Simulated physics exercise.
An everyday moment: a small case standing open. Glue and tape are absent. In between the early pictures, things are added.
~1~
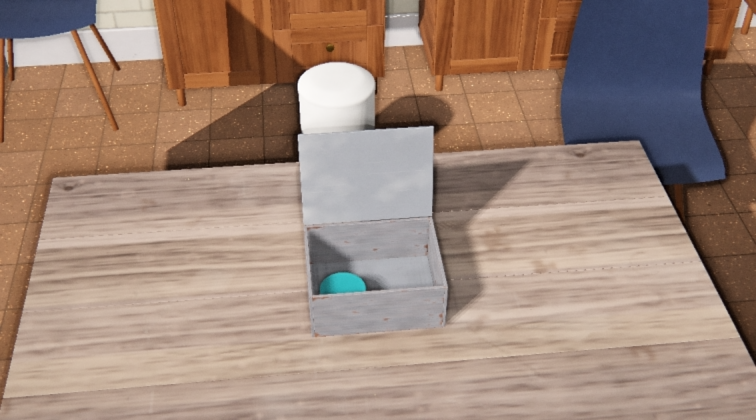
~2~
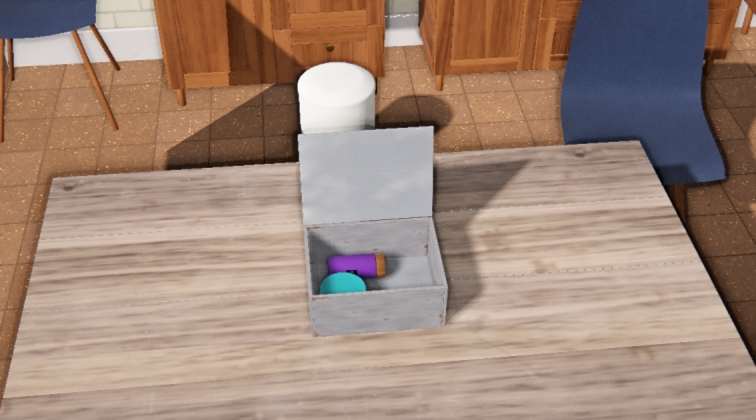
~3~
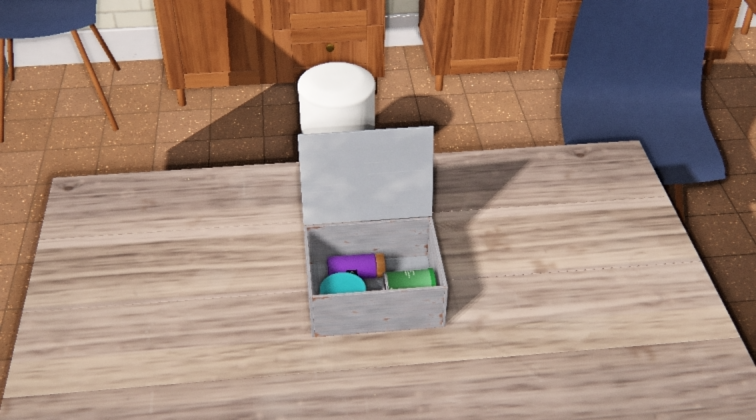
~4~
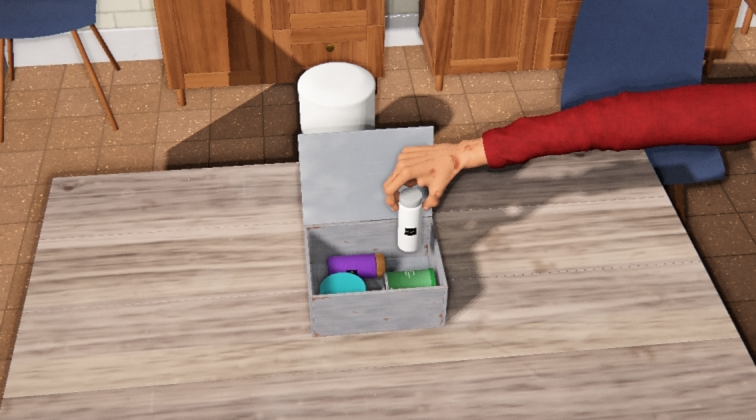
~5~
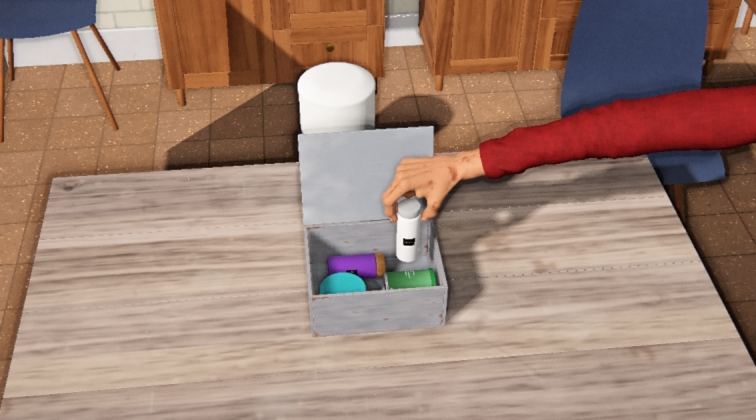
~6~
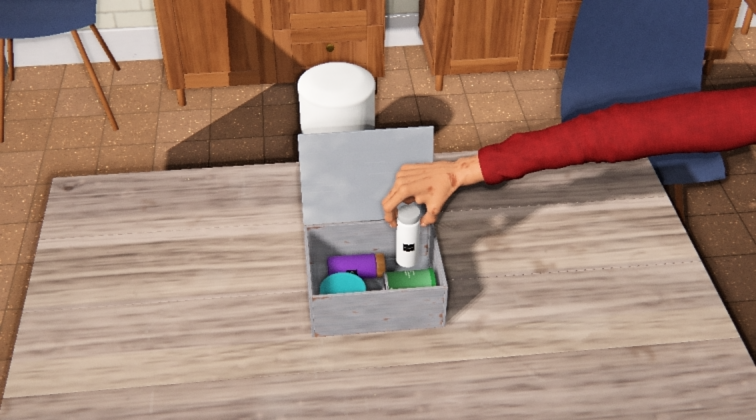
The video shows an open gray box on a wooden table holding a turquoise round object, then a purple shaker and a green can appear inside, and a red-sleeved arm lowers a white shaker into the box.
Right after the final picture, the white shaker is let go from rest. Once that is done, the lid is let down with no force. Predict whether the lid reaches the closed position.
It does not reach it.
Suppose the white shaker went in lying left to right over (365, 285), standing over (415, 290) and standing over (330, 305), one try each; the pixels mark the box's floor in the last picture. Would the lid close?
The first attempt ends with the lid lying shut, the second with it standing open, and the third with it standing open.
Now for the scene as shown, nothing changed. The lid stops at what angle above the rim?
The lid sits around 40° above the rim.
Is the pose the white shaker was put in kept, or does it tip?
As it turns out, it keeps its original angle.
Then, 0.40 s on from there, white shaker turned 15° from how it was put near (404, 243).
Then, 1.30 s on from there, lid 79° above the rim; white shaker shifted well along near (404, 251).
Then, 1.70 s on from there, lid 48° above the rim; white shaker shifted well along near (404, 251).
In the end, lid 38° above the rim; moved from the start, white shaker; the other 3 unmoved. At the end, from the last picture's camera, white shaker near (404, 251).
